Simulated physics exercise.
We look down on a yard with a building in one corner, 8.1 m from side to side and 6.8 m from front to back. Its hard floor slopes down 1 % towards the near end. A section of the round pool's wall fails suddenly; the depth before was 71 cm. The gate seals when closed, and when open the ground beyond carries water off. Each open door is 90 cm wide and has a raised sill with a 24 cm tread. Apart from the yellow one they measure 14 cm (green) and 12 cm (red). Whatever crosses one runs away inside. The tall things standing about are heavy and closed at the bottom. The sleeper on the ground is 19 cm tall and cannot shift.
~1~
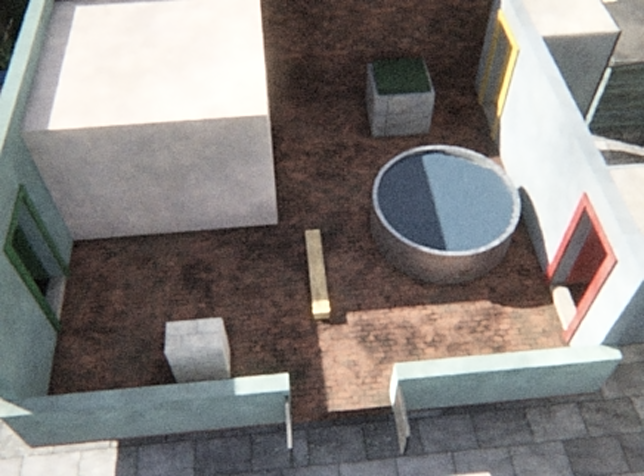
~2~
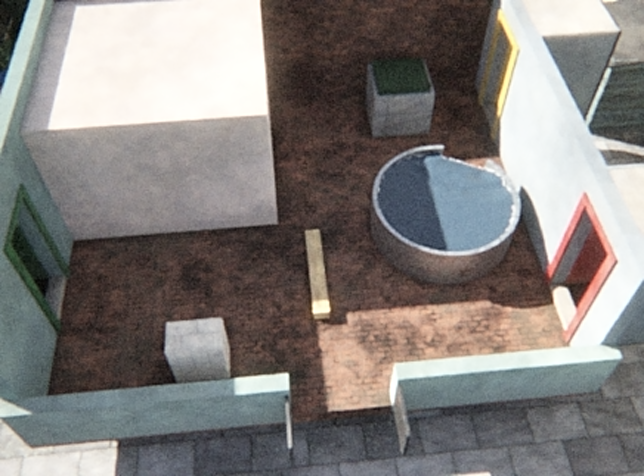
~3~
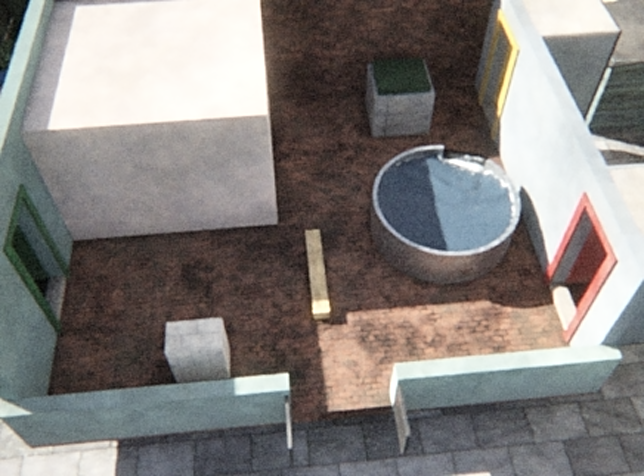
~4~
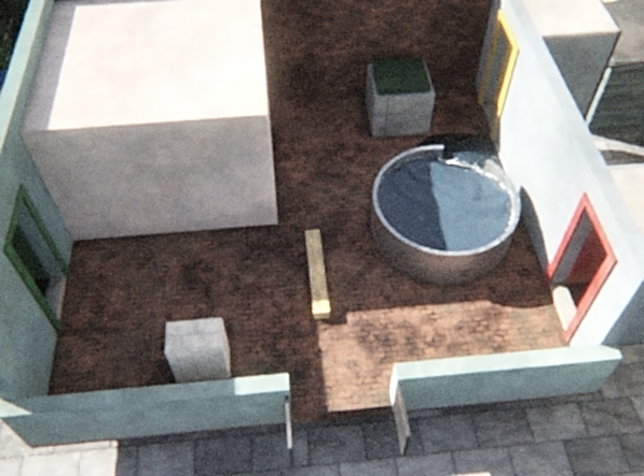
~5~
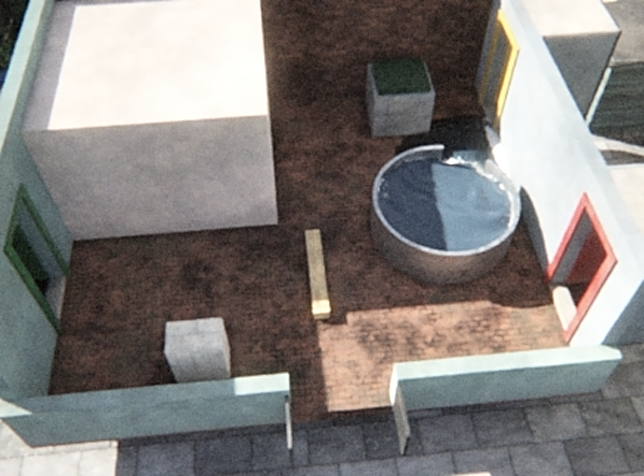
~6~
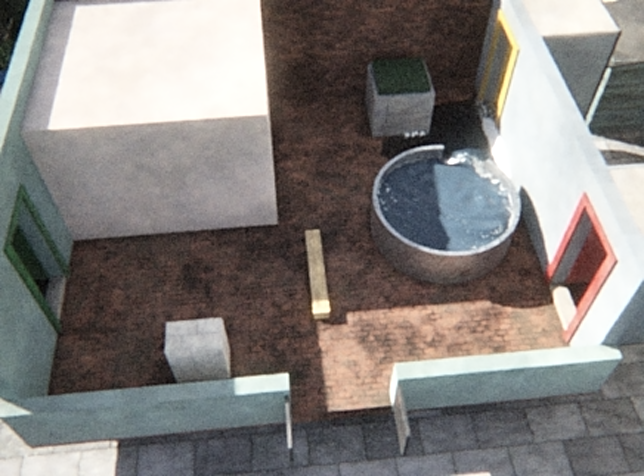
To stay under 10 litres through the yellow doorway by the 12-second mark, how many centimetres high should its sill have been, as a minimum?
Close to 33 cm is just enough.
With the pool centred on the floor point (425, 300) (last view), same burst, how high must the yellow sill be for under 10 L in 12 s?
About 25 cm.
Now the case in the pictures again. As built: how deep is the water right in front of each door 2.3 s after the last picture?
In cm: Yellow 22, green 0, red 3.
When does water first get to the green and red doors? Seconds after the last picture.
Arrival: Green 10.0 s, red 1.6 s.
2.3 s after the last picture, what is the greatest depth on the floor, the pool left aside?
About 38 cm.
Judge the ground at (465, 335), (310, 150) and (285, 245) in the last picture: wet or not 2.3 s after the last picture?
In turn: Still dry, wet, still dry.
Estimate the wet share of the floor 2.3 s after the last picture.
Some 30 per cent of it.
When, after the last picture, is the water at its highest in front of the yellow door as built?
Around 2.8 s.
Then, 0.7 s after the last picture water covers 15 % of the floor, deepest (50 cm) near (460, 90); 19 cm at the yellow door, 19 litres in over its 9 cm sill.
Then, 2.3 s after the last picture water covers 30 % of the floor, deepest (38 cm) near (461, 119); 22 cm at the yellow door, 93 litres in over its 9 cm sill.
Then, 11.3 s after the last picture water covers 85 % of the floor, deepest (12 cm) near (485, 162); 11 cm at the yellow door, 497 litres in over its 9 cm sill.
At the yellow door as built, the water peaked near 31 cm, 2.9 s after the last picture.
Run again over the same 12 s with other heights there, 40 litres in over 26.5 cm, 3 litres over 36 cm. The limit of 10 litres is kept from about 33 cm up.
